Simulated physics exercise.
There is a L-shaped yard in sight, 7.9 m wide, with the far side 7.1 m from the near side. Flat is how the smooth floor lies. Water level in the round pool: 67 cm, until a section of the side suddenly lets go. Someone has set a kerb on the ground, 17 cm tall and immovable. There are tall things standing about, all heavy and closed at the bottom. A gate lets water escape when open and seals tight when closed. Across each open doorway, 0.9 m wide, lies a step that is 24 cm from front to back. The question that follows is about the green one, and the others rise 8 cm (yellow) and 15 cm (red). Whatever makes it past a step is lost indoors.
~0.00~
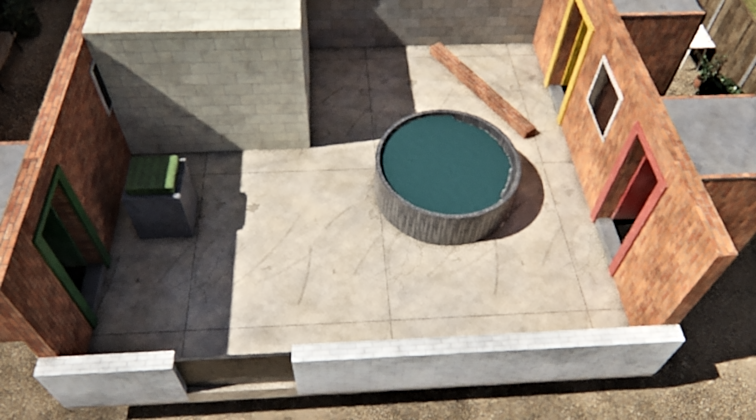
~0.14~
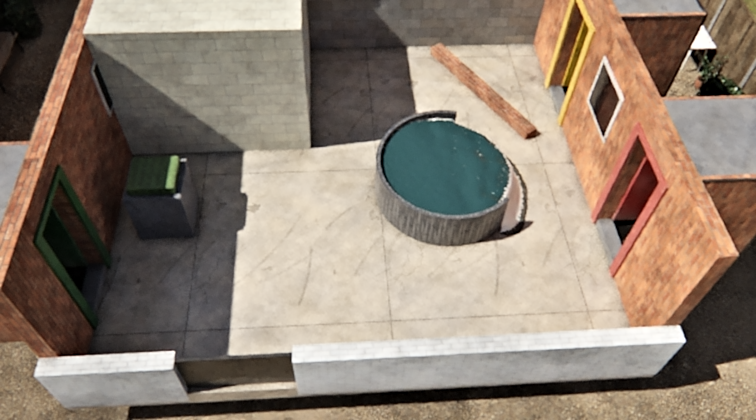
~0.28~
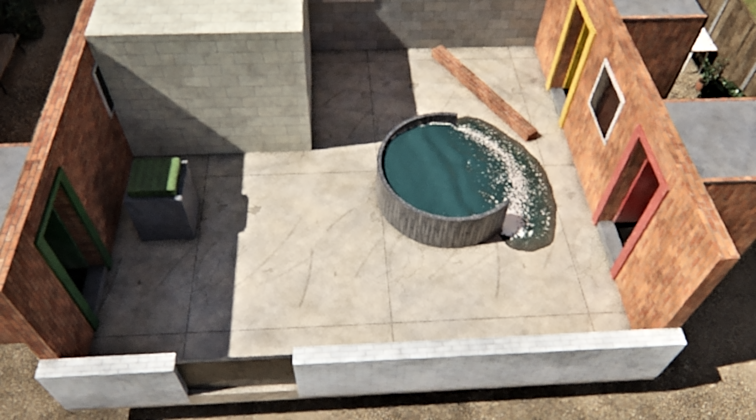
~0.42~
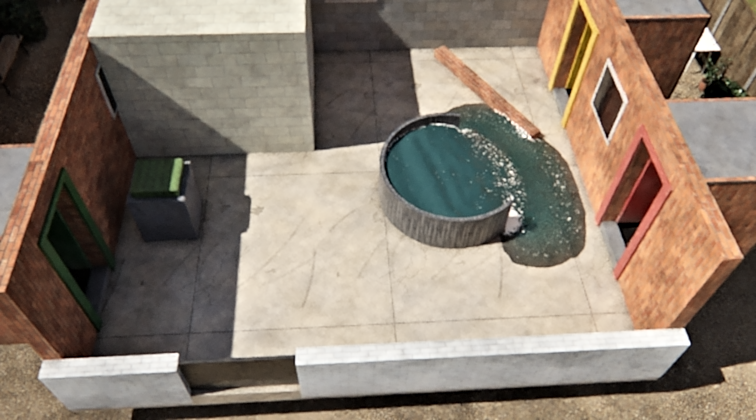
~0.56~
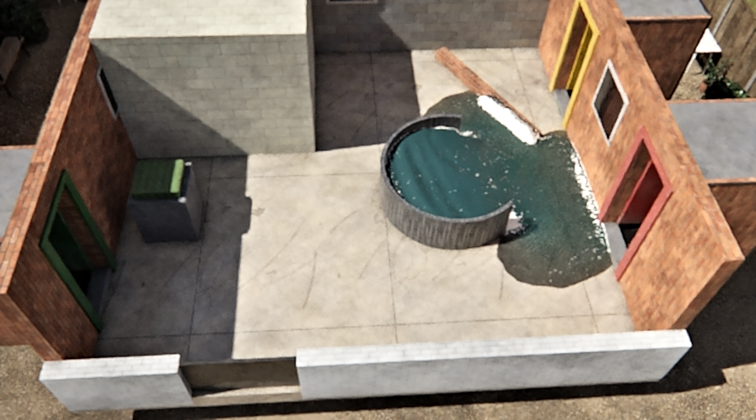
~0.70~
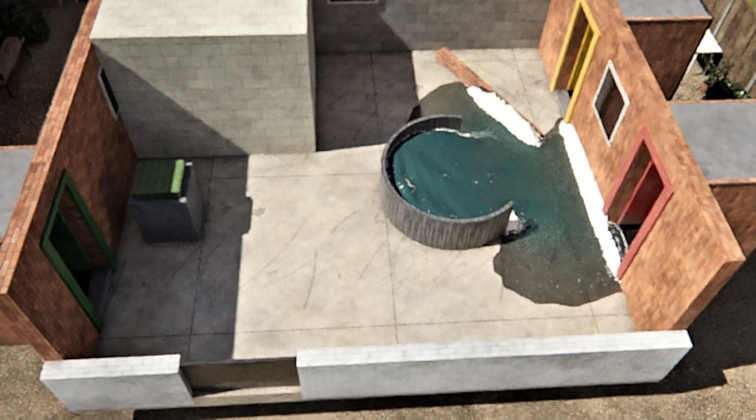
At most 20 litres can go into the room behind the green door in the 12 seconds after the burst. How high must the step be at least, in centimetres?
About 7 cm.
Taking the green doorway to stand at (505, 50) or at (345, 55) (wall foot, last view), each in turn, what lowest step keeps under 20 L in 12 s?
Around 23 and 13.5 cm respectively.
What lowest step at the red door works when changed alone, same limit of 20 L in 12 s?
Red door - some 21 centimetres.
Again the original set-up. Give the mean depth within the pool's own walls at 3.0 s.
It averages near 13 cm.
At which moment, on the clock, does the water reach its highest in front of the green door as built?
Peak time: About 8.0 s.
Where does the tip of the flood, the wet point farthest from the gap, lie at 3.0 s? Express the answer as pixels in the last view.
Close to pixel (320, 55).
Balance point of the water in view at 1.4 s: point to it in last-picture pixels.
Roughly (493, 180).
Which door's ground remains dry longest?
The green door.
After 1.4 s water covers 25 % of the floor, deepest (49 cm) near (563, 171); it has not reached the green door.
After 3.0 s water covers 45 % of the floor, deepest (29 cm) near (516, 51); it has not reached the green door.
After 12.0 s water covers 95 % of the floor, deepest (11 cm) near (152, 254); 9 cm at the green door, 0 litres in over its 14 cm step.
At the green door as built, the water arrived by 5.7 s and peaked near 11 cm at 8.2 s.
Run again over the same 12 s with other heights there, 28 litres in over 6.5 cm, 4 litres over 9 cm. The limit of 20 litres is kept from about 7 cm up.
